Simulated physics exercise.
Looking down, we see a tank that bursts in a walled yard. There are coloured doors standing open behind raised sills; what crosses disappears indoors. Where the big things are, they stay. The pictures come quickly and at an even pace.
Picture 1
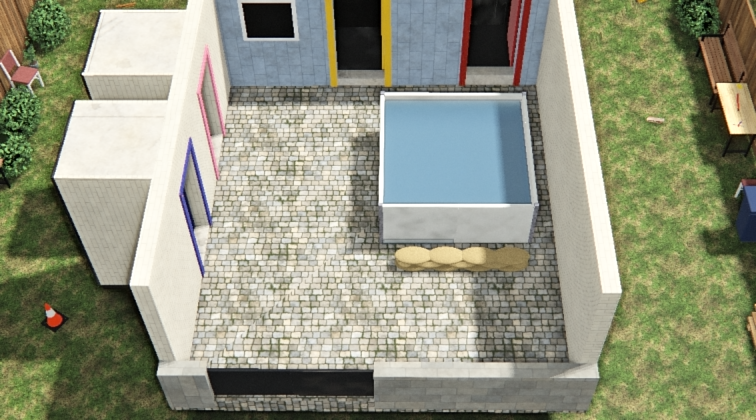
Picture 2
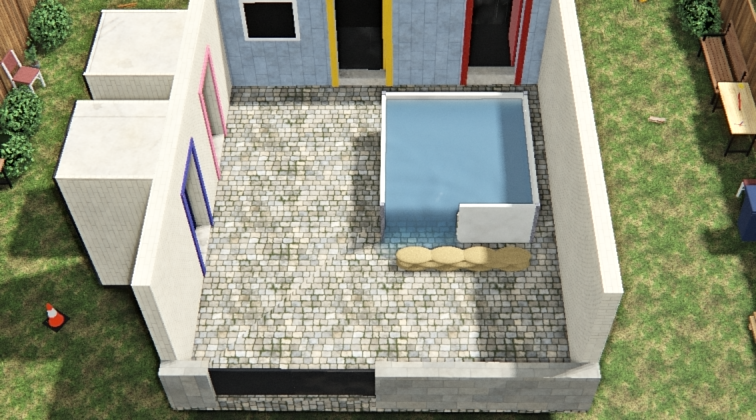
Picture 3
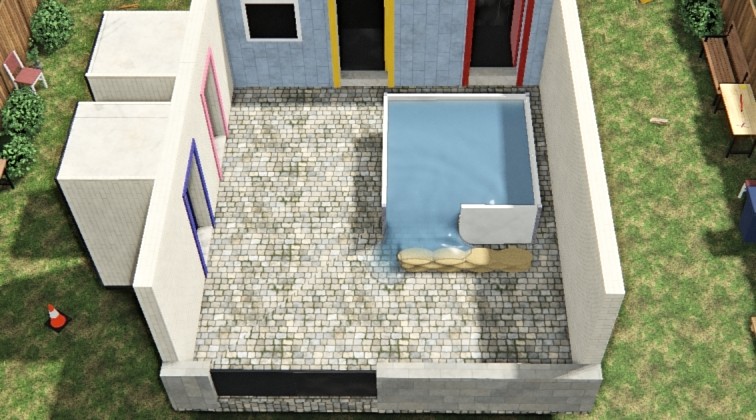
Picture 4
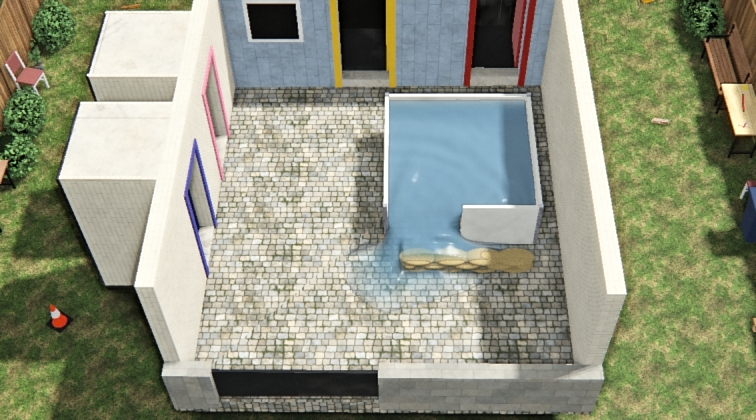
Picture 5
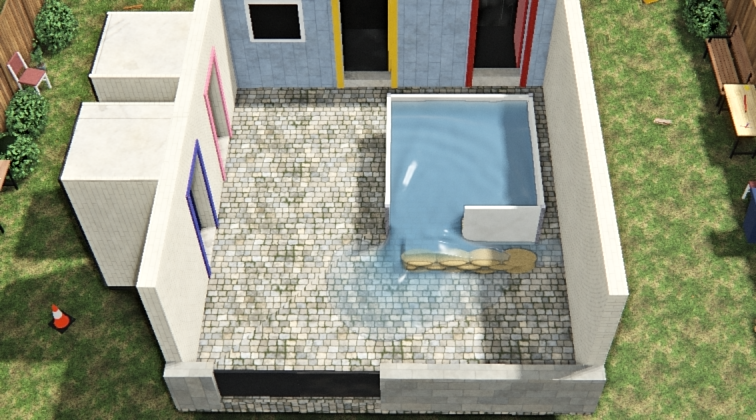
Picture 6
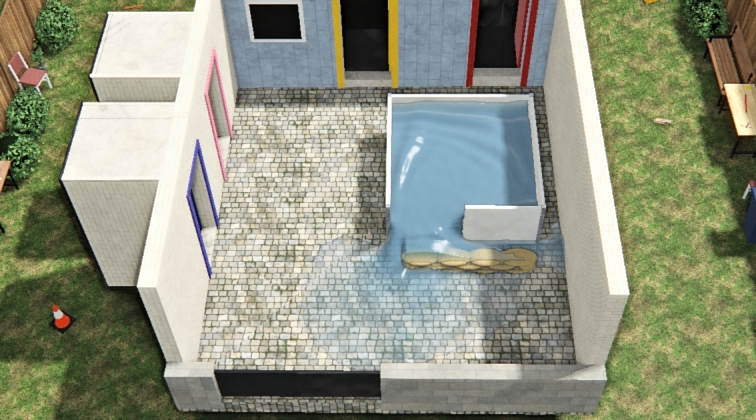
A pale-walled yard paved with cobblestones is seen from high above, with grass on both sides and a blue building at the back. A white tank of blue water stands right of centre behind a row of tan sandbags, with yellow and red doorways behind and pink and blue ones left. The tank's front opens on its left side, and rippling water pours out, spreading around the bags and across the paving.
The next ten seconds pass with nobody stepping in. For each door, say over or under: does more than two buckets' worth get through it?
Result: The red door does not exceed two buckets; the yellow door does not exceed two buckets; the pink door does not exceed two buckets; the blue door exceeds two buckets.
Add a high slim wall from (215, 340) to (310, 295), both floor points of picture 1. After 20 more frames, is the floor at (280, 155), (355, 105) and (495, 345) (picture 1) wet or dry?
Taking the points in the order given, they are high and dry, high and dry and inundated.
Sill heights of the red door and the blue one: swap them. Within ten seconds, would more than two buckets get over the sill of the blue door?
Answer in a nutshell: The blue door falls below the limit.
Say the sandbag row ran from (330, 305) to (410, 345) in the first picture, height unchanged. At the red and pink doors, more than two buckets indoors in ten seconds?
My reading: Red door keeps below it; pink door takes more.
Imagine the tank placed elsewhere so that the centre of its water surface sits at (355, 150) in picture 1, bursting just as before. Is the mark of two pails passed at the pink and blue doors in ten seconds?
Result - pink door ends up above, blue door ends up above.
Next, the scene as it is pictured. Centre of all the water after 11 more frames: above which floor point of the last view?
Centre: Close to (434, 237).
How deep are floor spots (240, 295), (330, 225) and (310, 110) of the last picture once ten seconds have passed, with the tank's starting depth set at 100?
18, 6, 14 %.
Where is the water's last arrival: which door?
Answer - the yellow door.
A moment on, water covers 45 % of the floor; the red door not reached, the yellow door not reached, the pink door not reached, the blue door not reached.
Next, water covers 55 % of the floor; the red door not reached, the yellow door not reached, the pink door not reached, the blue door under two buckets in.
Then, water covers 60 % of the floor; the red door wet at the sill, nothing in, the yellow door not reached, the pink door not reached, the blue door under two buckets in.
Later, water covers 90 % of the floor; the red door wet at the sill, nothing in, the yellow door wet at the sill, nothing in, the pink door wet at the sill, nothing in, the blue door over two buckets in.
In the end, water covers 95 % of the floor; the red door wet at the sill, nothing in, the yellow door wet at the sill, nothing in, the pink door under two buckets in, the blue door far over two buckets in.
